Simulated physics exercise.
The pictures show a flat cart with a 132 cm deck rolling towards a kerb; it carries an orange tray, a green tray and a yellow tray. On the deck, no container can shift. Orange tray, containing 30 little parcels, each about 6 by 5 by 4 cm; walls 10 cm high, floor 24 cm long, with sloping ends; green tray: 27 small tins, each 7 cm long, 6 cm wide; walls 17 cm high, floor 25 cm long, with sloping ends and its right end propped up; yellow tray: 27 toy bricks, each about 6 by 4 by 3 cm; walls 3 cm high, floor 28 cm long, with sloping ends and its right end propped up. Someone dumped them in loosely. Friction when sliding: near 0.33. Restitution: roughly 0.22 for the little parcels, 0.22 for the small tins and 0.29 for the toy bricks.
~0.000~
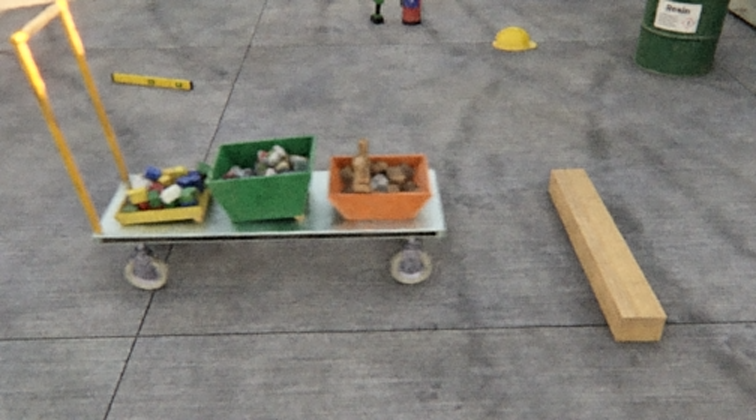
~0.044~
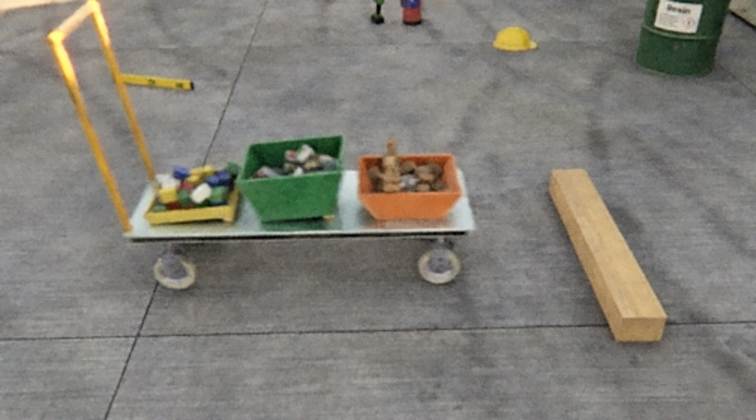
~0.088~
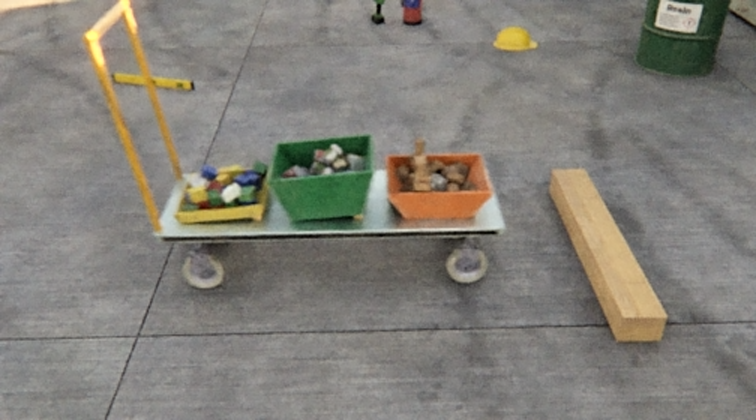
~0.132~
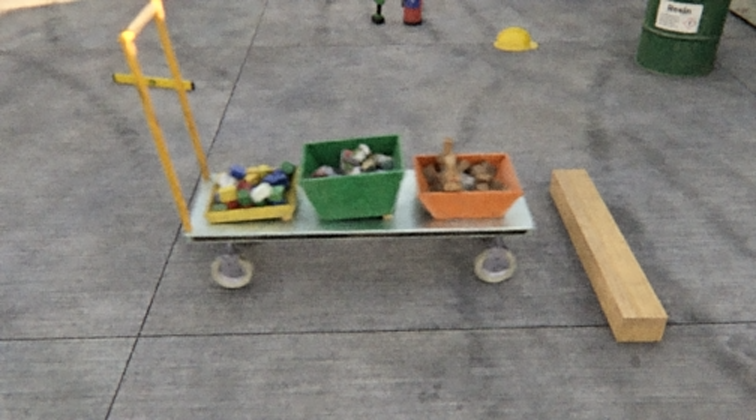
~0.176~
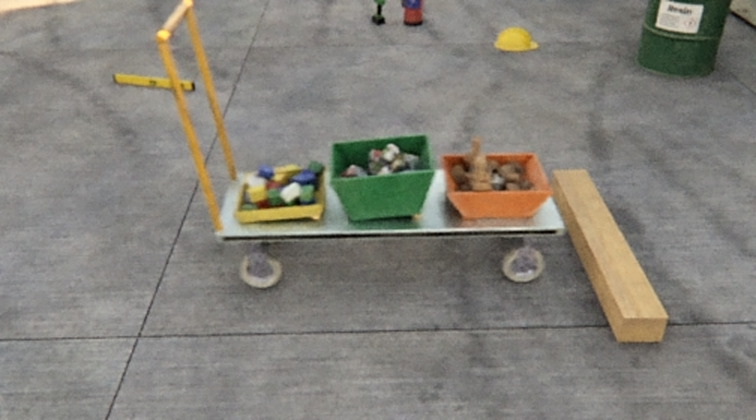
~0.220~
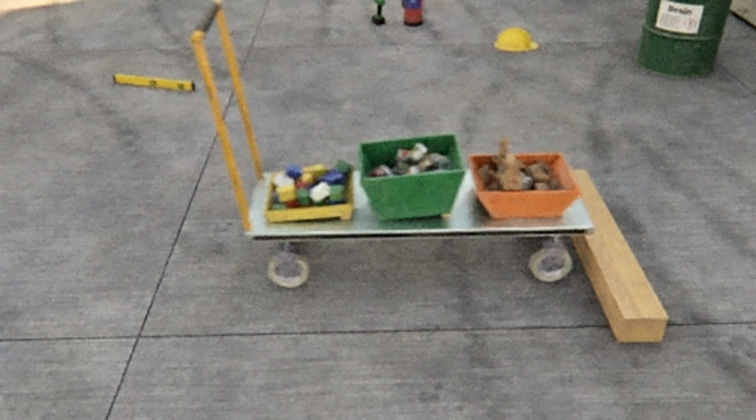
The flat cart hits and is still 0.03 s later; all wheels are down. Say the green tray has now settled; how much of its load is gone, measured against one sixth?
Spilled: Lower than a sixth.
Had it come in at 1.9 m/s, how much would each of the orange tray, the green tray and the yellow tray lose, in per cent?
Orange tray 10 %, green tray 0 %, yellow tray 20 %.
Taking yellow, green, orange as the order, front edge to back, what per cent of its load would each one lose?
With that order the orange tray sheds 10 per cent of its load, the green tray 0 per cent, and the yellow tray 50 per cent.
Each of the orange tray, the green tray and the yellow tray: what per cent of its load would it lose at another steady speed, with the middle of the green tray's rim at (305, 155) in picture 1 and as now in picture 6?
Orange tray 10, green tray 0, yellow tray 20 per cent.
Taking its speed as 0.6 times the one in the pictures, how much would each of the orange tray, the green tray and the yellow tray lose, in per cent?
Orange tray 10, green tray 0, yellow tray 20 per cent.
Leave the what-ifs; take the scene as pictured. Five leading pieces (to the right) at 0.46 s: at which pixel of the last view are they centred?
Mean position approx. (632, 158).
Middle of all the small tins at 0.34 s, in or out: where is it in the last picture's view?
Their middle is around (447, 175).
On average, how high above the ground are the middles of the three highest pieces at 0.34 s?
54 cm.
After 0.24 s, contact.
After 0.34 s, the orange tray has all 30, the green tray has all 27 and the yellow tray is down by 5 of 27.
After 0.46 s, the orange tray is down by 5 of 30, the green tray has all 27 and the yellow tray is down by 6 of 27.
After 0.69 s, the orange tray is down by 7 of 30, the green tray has all 27 and the yellow tray is down by 8 of 27.
Outcome (at 1.19 s), the orange tray is down by 7 of 30, the green tray is down by 1 of 27 and the yellow tray is down by 8 of 27. Asked share, 1 of 27, 4 per cent.
